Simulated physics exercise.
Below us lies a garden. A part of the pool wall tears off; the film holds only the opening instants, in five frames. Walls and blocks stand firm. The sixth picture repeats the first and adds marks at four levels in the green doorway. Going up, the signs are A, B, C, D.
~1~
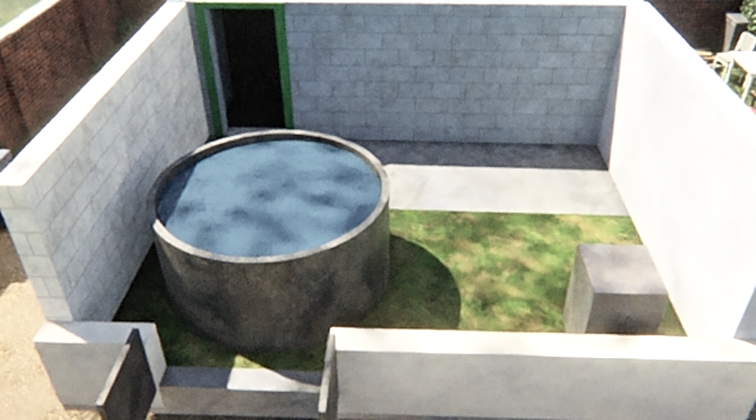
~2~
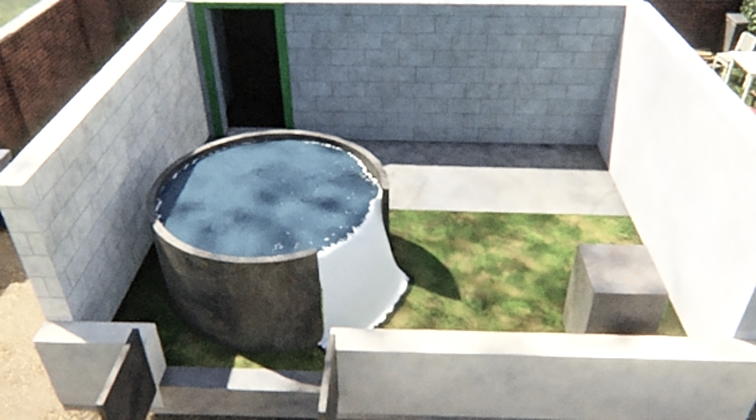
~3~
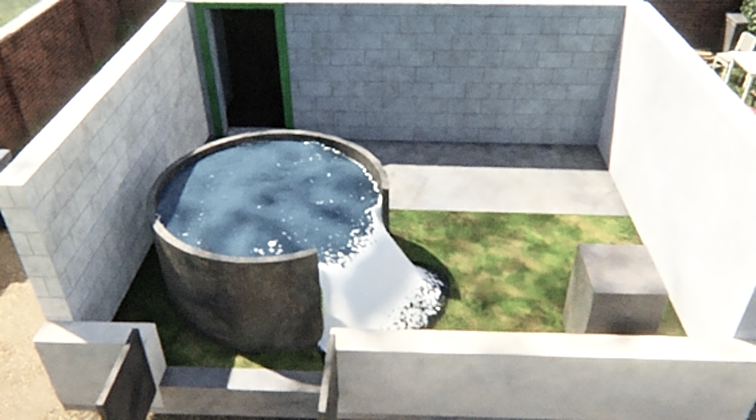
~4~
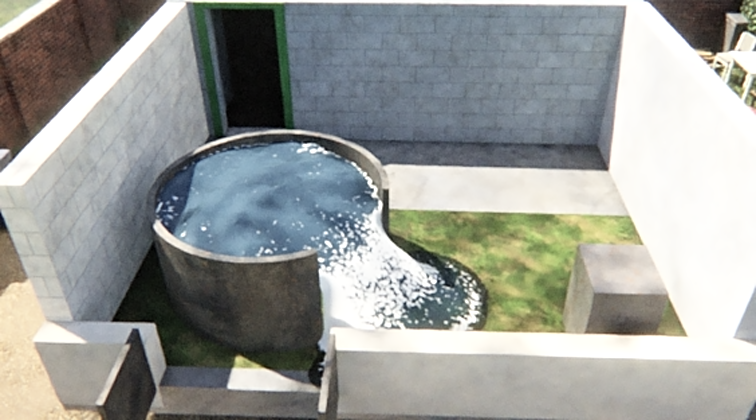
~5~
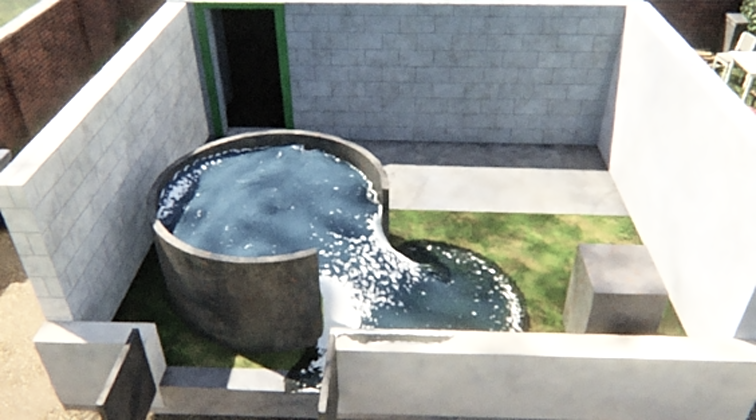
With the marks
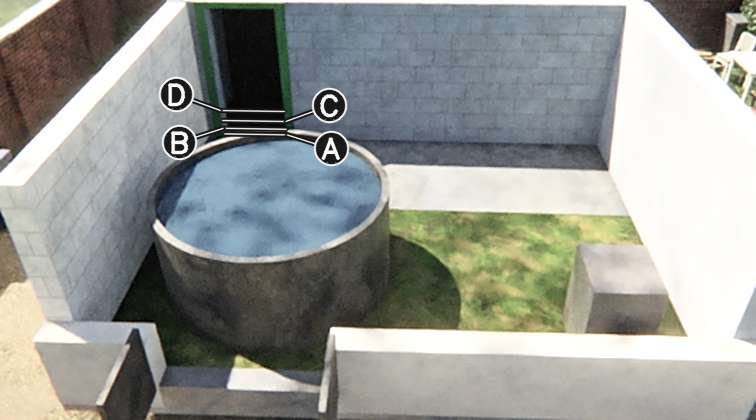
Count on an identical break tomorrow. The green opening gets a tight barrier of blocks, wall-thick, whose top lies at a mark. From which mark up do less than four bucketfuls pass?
Go for C.
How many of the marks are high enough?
Two of the four.
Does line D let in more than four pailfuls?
No, not at all.
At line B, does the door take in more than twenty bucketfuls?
No, it does not.
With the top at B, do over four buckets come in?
Yes, it does.
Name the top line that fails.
That would be B.
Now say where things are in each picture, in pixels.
The first picture shows water in the pool at rest, its middle at (271, 193); foot of the green doorway at (255, 137); open gate at (242, 321).
In the second picture, 2 % of the ground under water, visible out to (395, 269).
In the third picture, 5 % of the ground under water, visible out to (435, 275).
In the fourth picture, 9 % of the ground under water, visible out to (476, 284).
In the fifth picture, 14 % of the ground under water, visible out to (516, 304).
In white, A at (255, 134); B at (254, 128); C at (253, 120); D at (252, 111); from the bottom up A, B, C, D.
For line A, dozens of bucketfuls pour in.
For line B, about 10 bucketfuls get in.
For line C, nothing gets over.
For line D, nothing gets over.
